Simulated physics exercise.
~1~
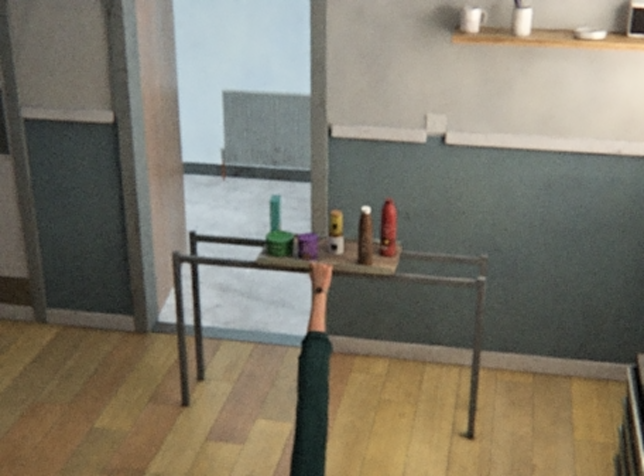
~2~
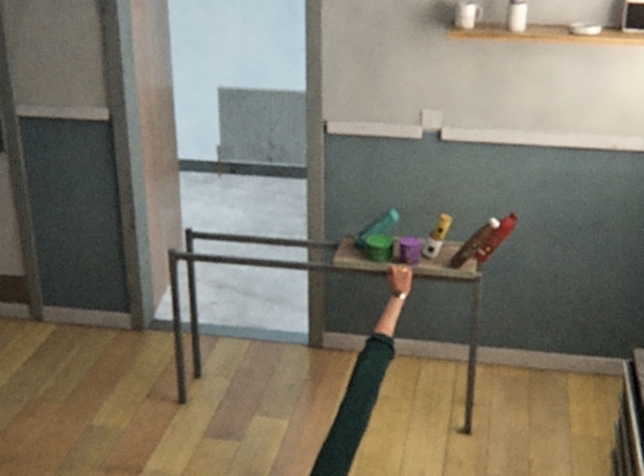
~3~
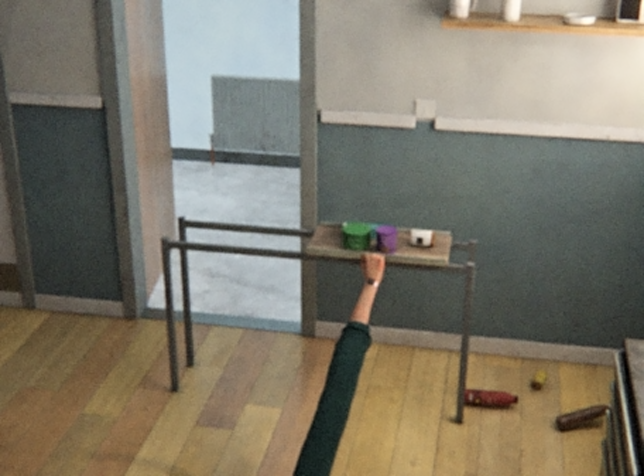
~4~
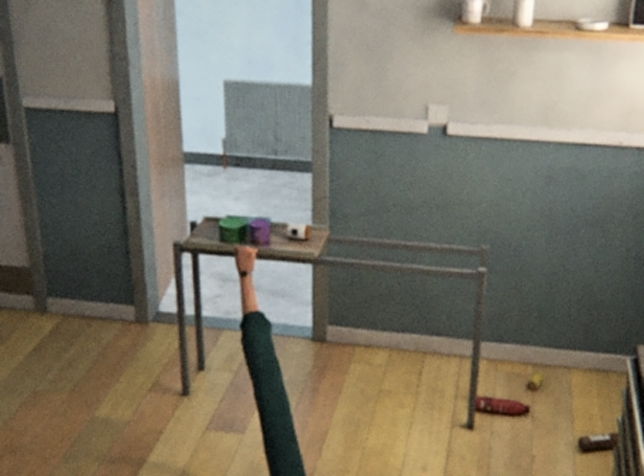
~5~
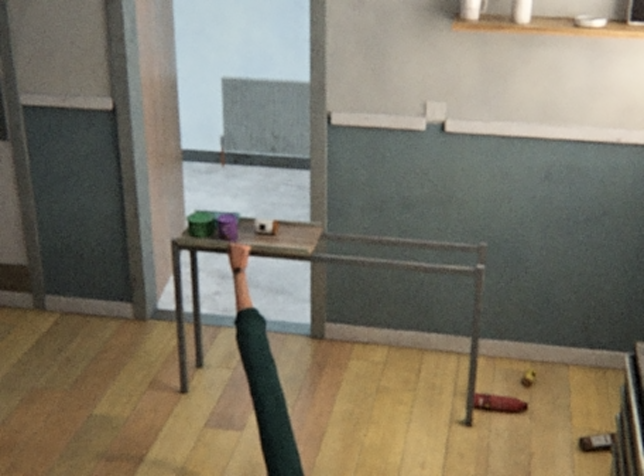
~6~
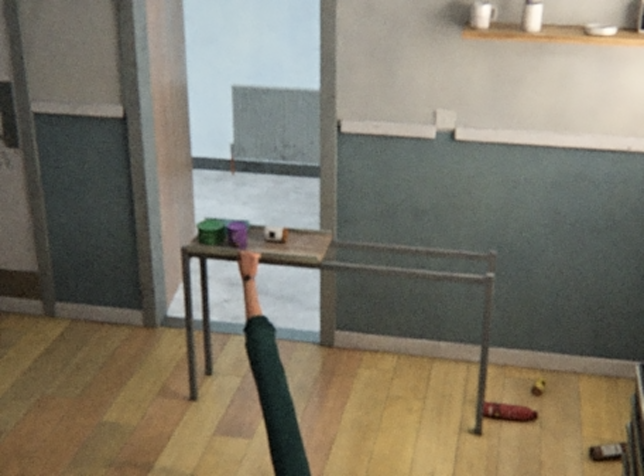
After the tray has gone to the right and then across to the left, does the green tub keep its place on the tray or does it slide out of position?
The green tub keeps its place, still standing beside the purple tin near the left end of the tray.
